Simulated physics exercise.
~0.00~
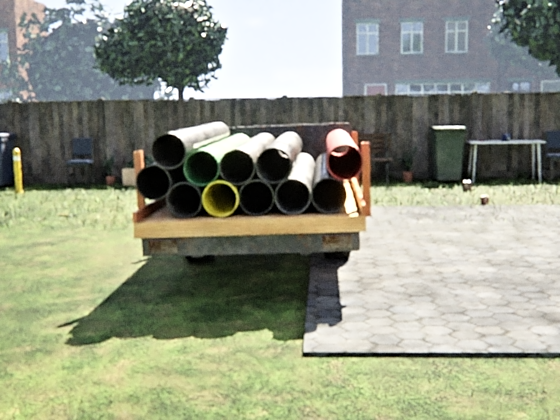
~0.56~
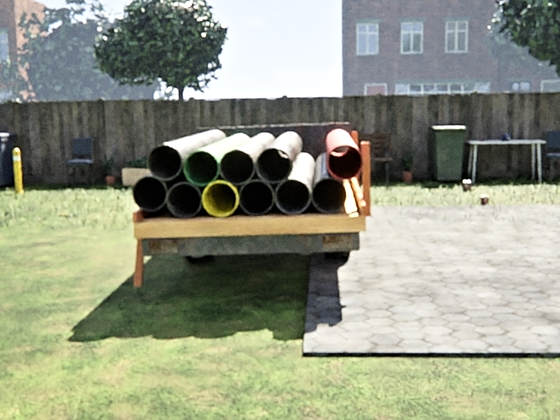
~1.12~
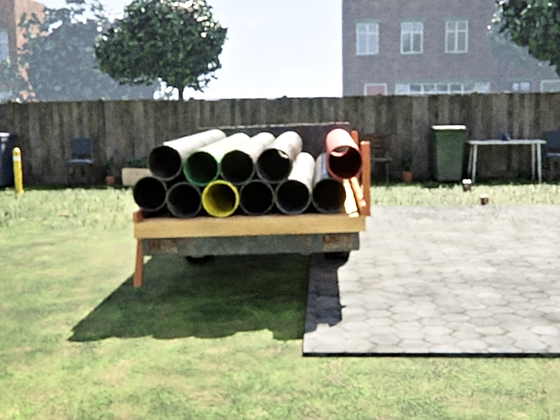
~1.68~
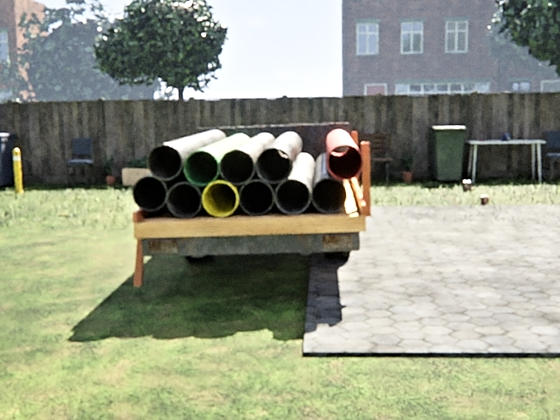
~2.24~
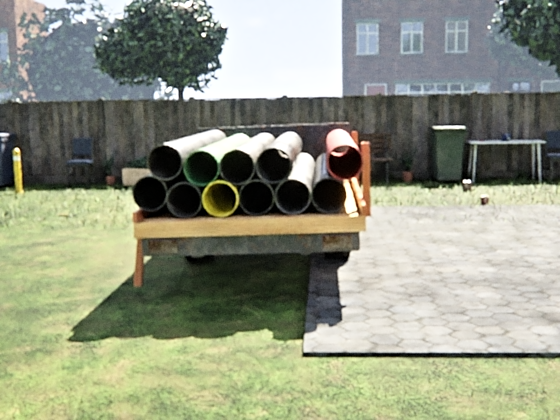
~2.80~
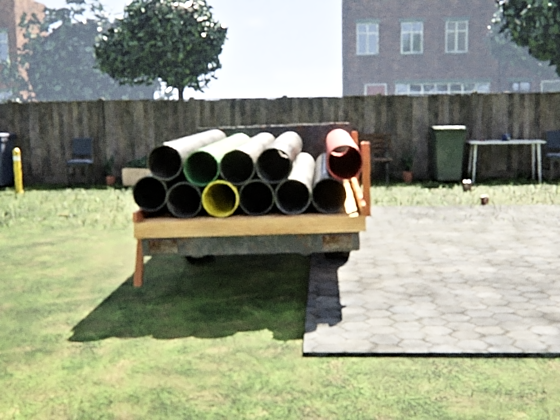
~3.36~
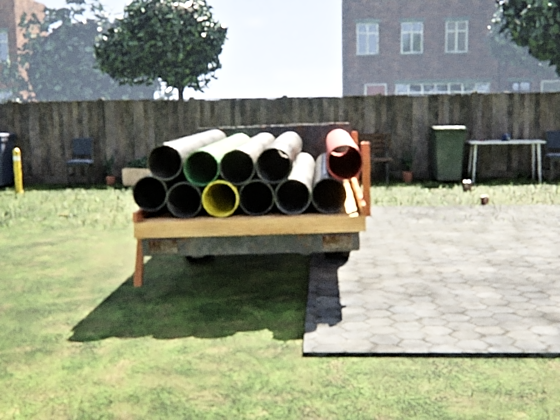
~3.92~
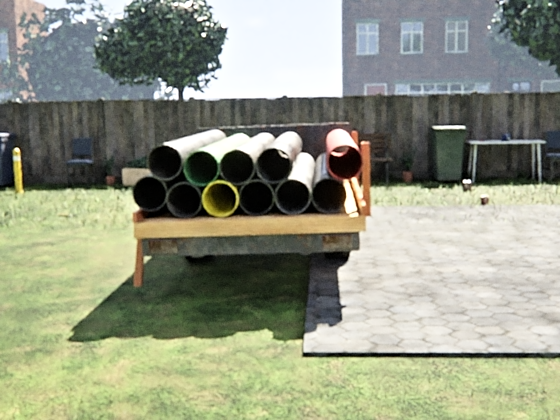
A stack of large pipes, one end ringed yellow and others green and red, sat on a low trailer on the grass when the orange post on the left swung down, yet the pipes stayed piled in place and none fell off.
